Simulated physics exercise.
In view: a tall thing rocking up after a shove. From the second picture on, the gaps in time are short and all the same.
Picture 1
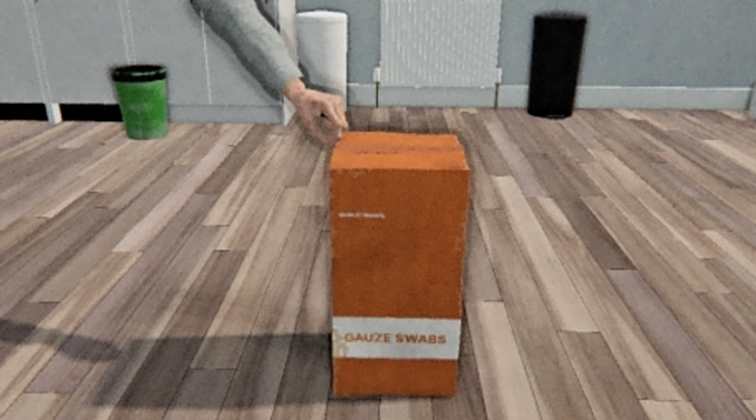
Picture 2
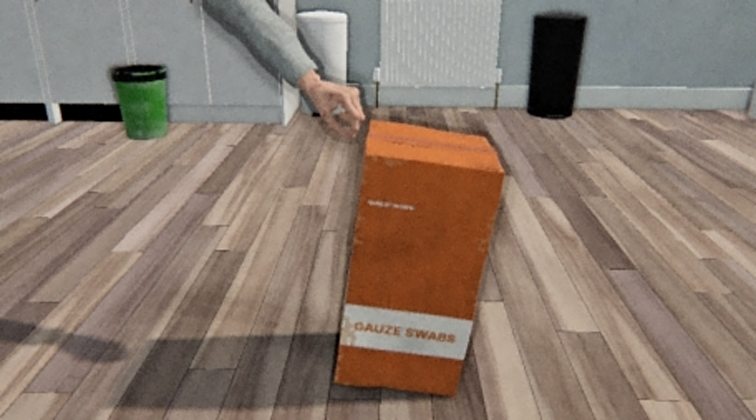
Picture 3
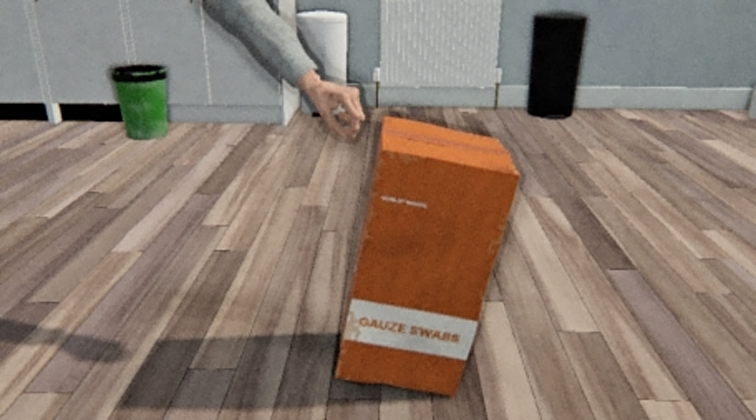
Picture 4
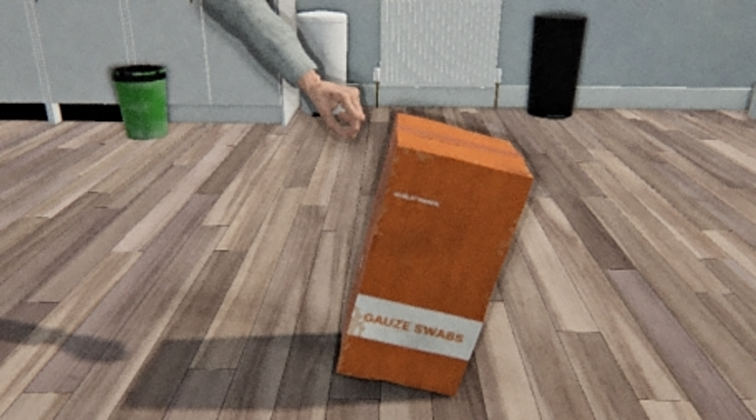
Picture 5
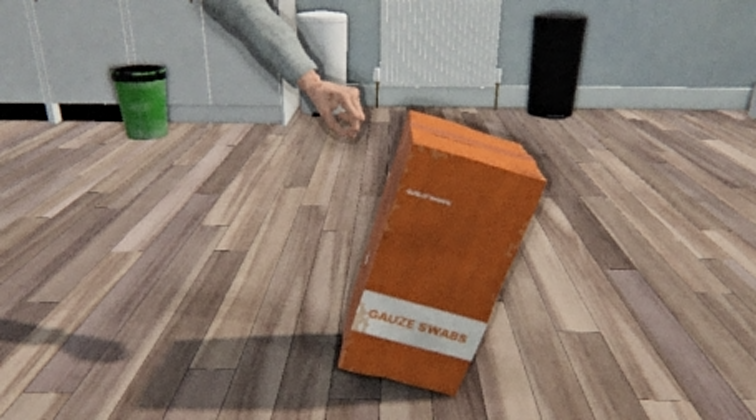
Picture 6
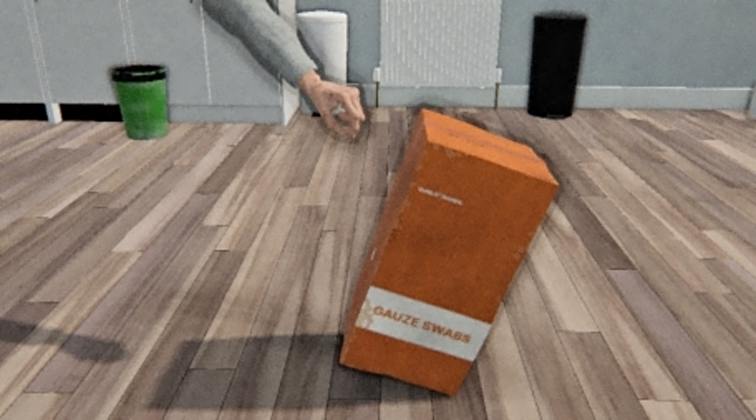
A tall orange box of gauze swabs stood upright on a wooden floor until a hand pushed its top from the left, and it leaned steadily further to the right while the hand stayed put.
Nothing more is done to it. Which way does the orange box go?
In the end the orange box falls over.
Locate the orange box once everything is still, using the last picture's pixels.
Near (572, 317).
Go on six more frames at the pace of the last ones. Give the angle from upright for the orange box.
It would show 35°.
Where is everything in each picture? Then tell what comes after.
The first frame shows orange box (396, 263) upright.
The second frame shows orange box (412, 257) 7° off upright.
The third frame shows orange box (419, 255) 10° off upright.
The fourth frame shows orange box (425, 254) 13° off upright.
The fifth frame shows orange box (432, 253) 16° off upright.
The sixth frame shows orange box (438, 252) 19° off upright.
Then, 0.20 s after the last picture, orange box 44° off upright near (498, 257).
At rest, the orange box goes down on its side, near (572, 317).
